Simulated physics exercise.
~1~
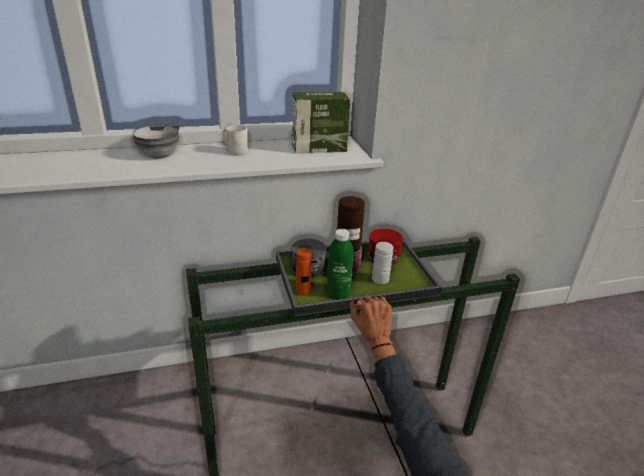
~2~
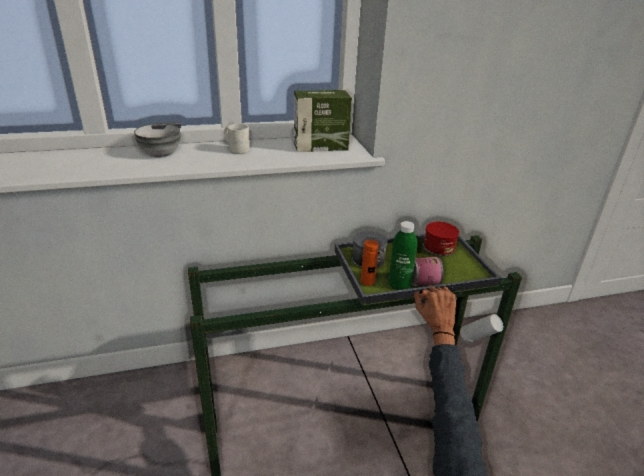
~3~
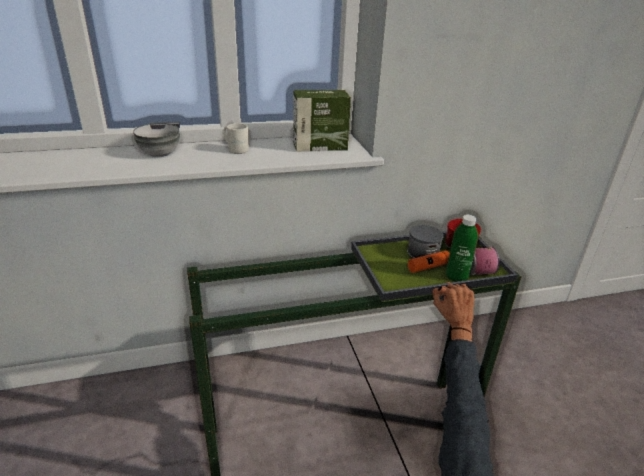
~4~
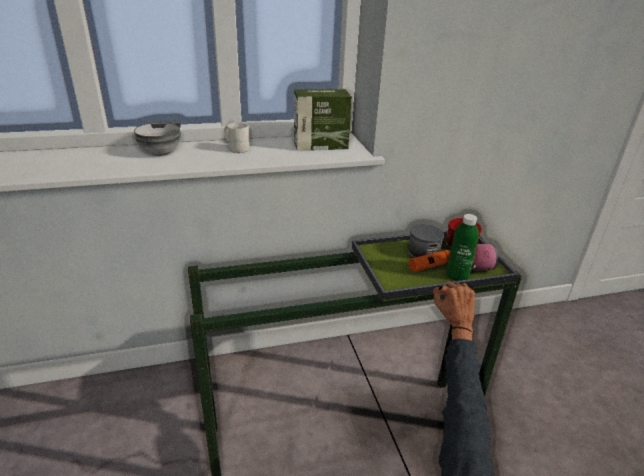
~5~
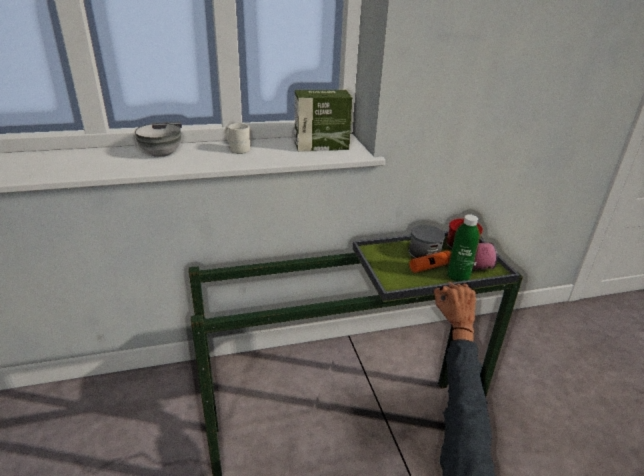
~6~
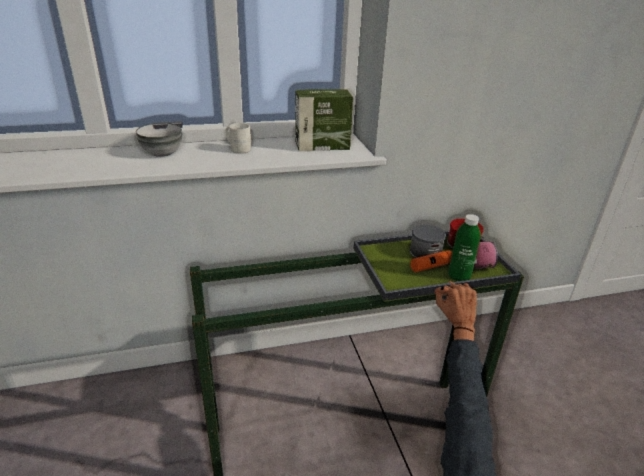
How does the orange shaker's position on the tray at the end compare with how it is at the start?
At the start the orange shaker stands upright on the tray, but by the end it is lying on its side, still on the tray.
In a grey-walled room with a windowsill holding a bowl, a small jug and a green box, a green tray on a dark green metal stand is seen from standing height, looking slightly down. An orange shaker, a green bottle, a white shaker, a tall brown jar, a red tub and a grey tub stand close together on it. A hand at the front edge pushes the tray to the right, and the white shaker drops off the front while the brown jar disappears from view. The tray reaches the right end and stops, with the orange shaker now toppled. It stays there beside the upright green bottle, a pink tin and the two tubs, the hand still at the edge.
